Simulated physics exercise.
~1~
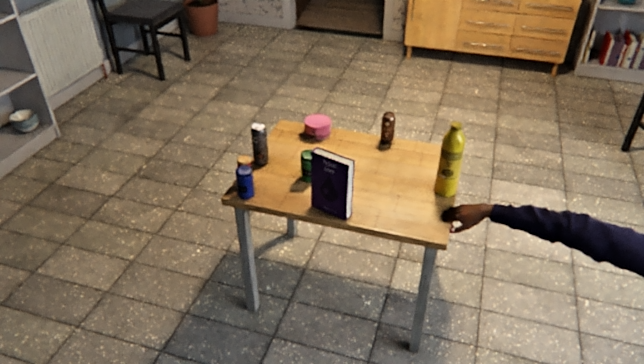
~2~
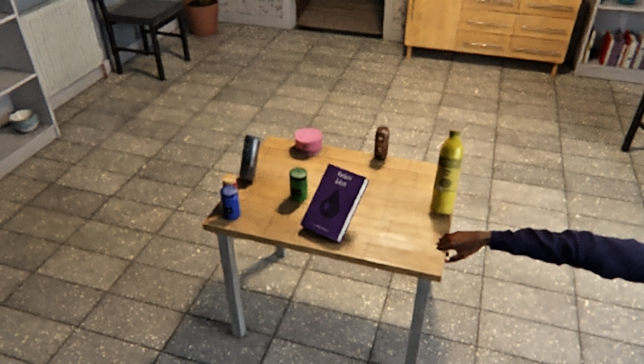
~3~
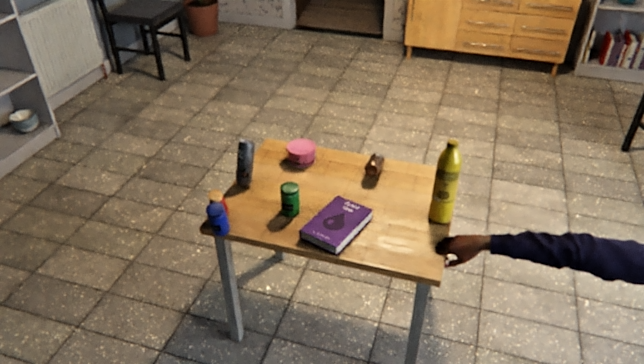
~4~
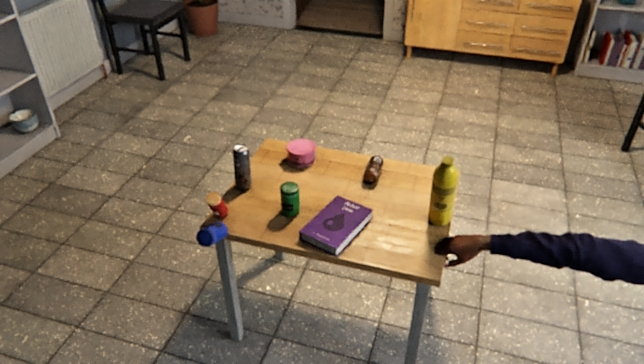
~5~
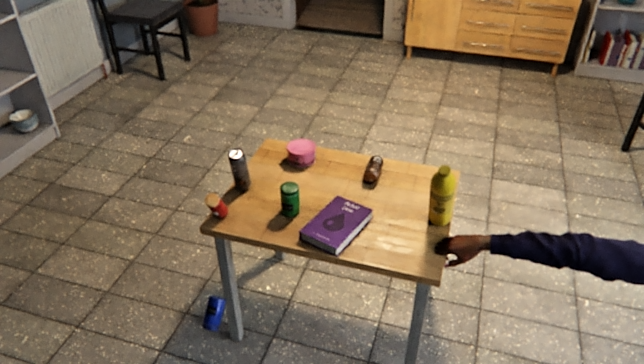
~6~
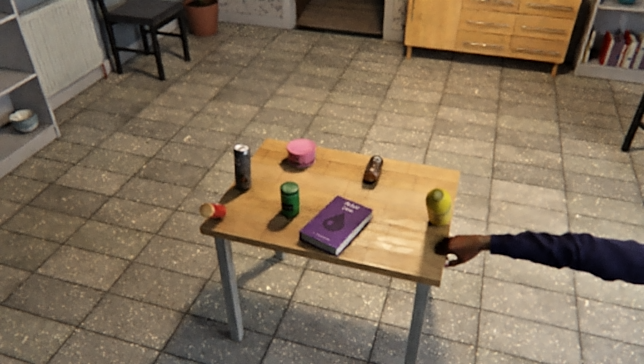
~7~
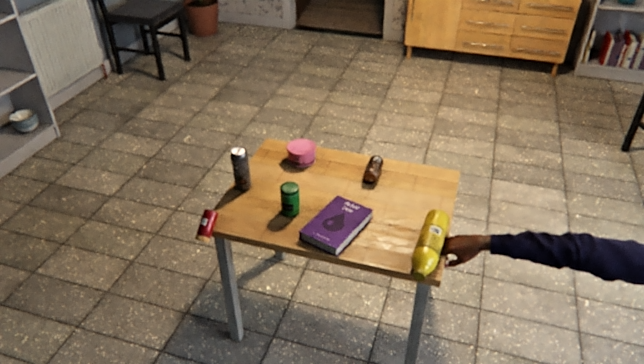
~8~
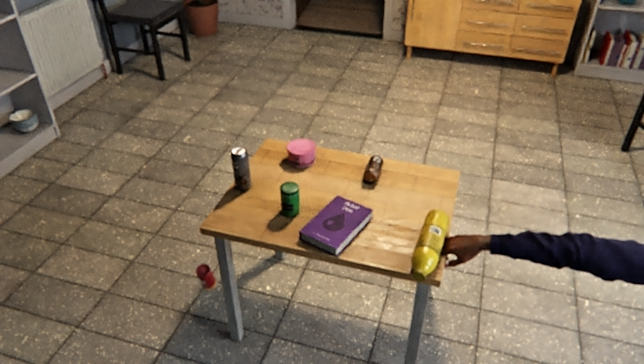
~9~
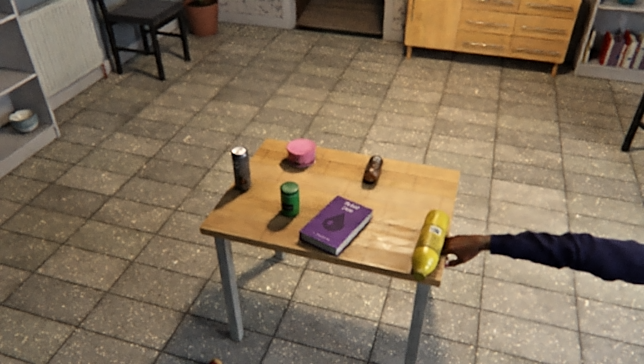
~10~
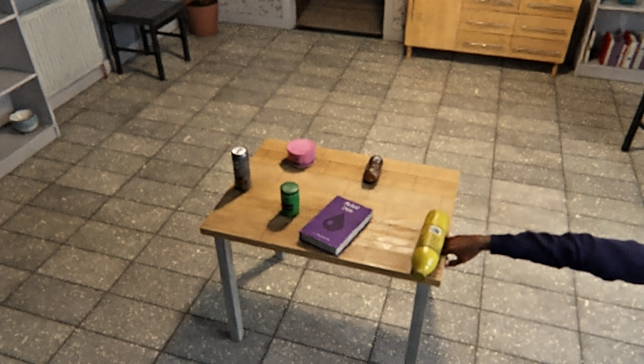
Hand jerking a wooden table forward, toppling a purple book and brown can, blue and red containers falling off, yellow bottle tipping.
